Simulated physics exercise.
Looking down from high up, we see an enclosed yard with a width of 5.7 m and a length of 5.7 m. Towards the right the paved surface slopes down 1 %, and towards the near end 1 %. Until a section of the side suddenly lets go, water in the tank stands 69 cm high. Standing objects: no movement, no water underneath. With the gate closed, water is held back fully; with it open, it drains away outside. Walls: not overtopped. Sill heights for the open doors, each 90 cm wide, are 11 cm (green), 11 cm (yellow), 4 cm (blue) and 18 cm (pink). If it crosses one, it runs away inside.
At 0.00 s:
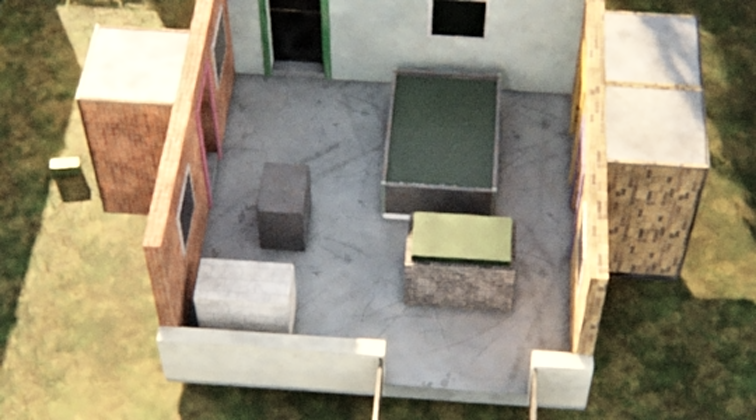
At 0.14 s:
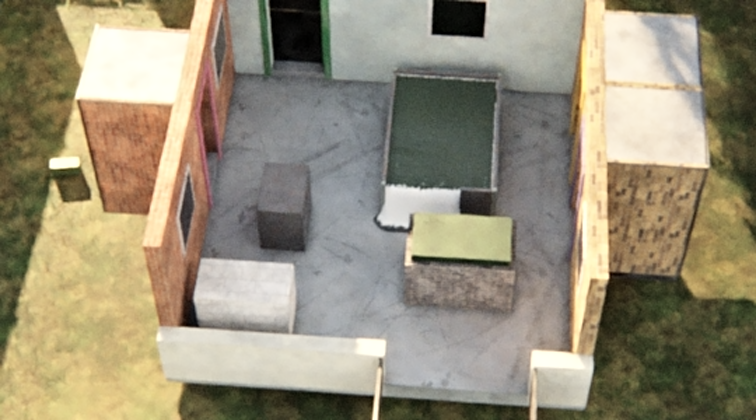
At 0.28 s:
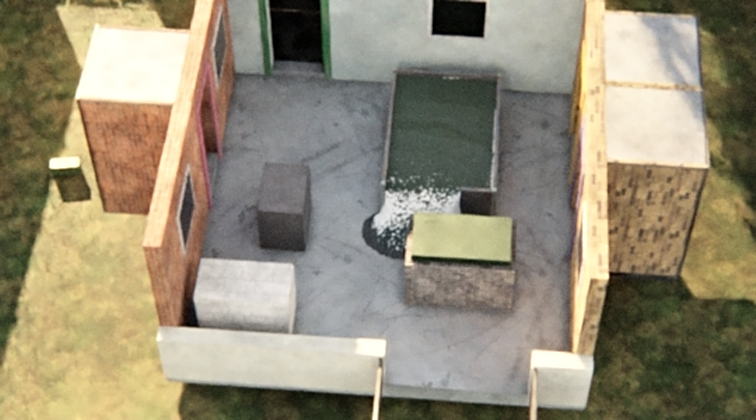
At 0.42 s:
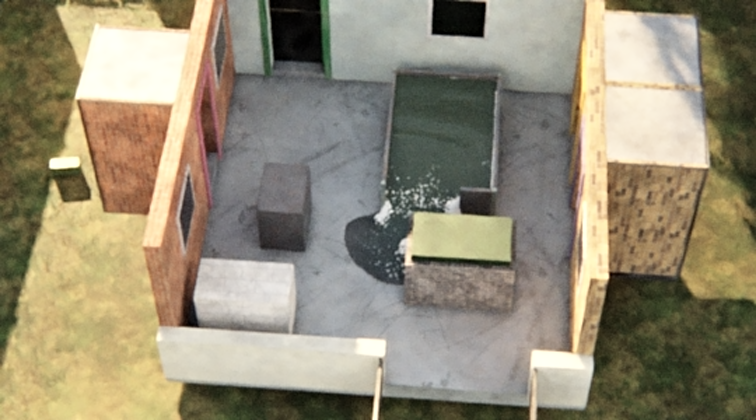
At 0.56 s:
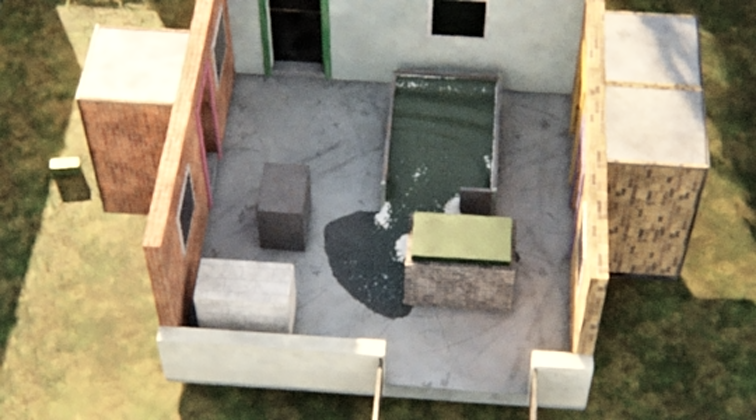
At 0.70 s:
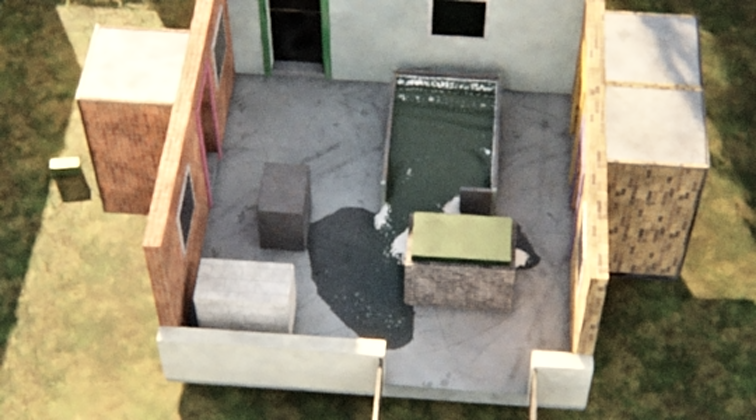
The clip shows a walled yard from above, where dark water bursts from the near end of a rectangular tank, foaming white around a green-topped block, then spreads across the grey floor toward the near wall and pale block.
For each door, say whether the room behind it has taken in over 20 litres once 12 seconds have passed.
One by one: At the green door the limit will not be outstripped; at the yellow door the limit will not be outstripped; at the blue door the limit will be outstripped; at the pink door the limit will not be outstripped.
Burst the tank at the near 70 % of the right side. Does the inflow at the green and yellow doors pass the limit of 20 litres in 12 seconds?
So green ends up short of it and yellow ends up past the limit.
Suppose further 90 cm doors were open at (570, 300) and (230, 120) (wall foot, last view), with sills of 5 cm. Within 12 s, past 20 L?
Well, the first one ends up on the high side, the second one on the low side.
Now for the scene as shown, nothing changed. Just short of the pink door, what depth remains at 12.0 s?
Around 3.5 cm there.
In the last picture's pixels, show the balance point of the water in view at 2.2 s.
Close to (407, 221) in the last picture.
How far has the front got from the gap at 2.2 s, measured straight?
Roughly 4.4 m.
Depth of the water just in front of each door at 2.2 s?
Depths in centimetres - green: 0, yellow: 5, blue: 11, pink: 0.
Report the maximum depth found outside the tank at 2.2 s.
I'd say near 41 centimetres.
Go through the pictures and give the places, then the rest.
In the first picture, the tank at (443, 131) is whole and still, 69 cm deep.
In the second picture, the front is at a hidden place, 0.7 m from the gap at (422, 205); 0.3 m2 of floor is under water; 69 cm left at the back of the tank.
In the third picture, water pours out at (422, 207) and has run 0.9 m, to a hidden place; typically 12 cm deep outside, 69 cm at the tank's back.
In the fourth picture, the front is at (387, 278), 1.3 m from the gap at (422, 208); 1.7 m2 of floor is under water; 69 cm left at the back of the tank.
In the fifth picture, the front is at (384, 311), 1.9 m from the gap at (422, 208); 2.6 m2 of floor is under water; 66 cm left at the back of the tank.
In the sixth picture, the front is at (377, 341), 2.4 m from the gap at (422, 208); 3.5 m2 of floor is under water; 58 cm left at the back of the tank.
After 1.4 s water covers 30 % of the floor and is deepest (52 cm) near (424, 252); green door not reached, yellow door not reached, blue door 9 cm at the sill, 19 L in, pink door not reached.
After 2.2 s water covers 45 % of the floor and is deepest (41 cm) near (424, 252); green door not reached, yellow door 5 cm at the sill, 0 L in, blue door 11 cm at the sill, 118 L in, pink door not reached.
After 3.5 s water covers 70 % of the floor and is deepest (28 cm) near (183, 354); green door not reached, yellow door 5 cm at the sill, 0 L in, blue door 10 cm at the sill, 264 L in, pink door 3 cm at the sill, 0 L in.
After 7.0 s water covers 95 % of the floor and is deepest (14 cm) near (563, 382); green door 7 cm at the sill, 0 L in, yellow door 4 cm at the sill, 0 L in, blue door 11 cm at the sill, 419 L in, pink door 5 cm at the sill, 0 L in.
After 12.0 s water covers 100 % of the floor and is deepest (12 cm) near (482, 256); green door 3 cm at the sill, 0 L in, yellow door 9 cm at the sill, 0 L in, blue door 8 cm at the sill, 511 L in, pink door 4 cm at the sill, 0 L in.
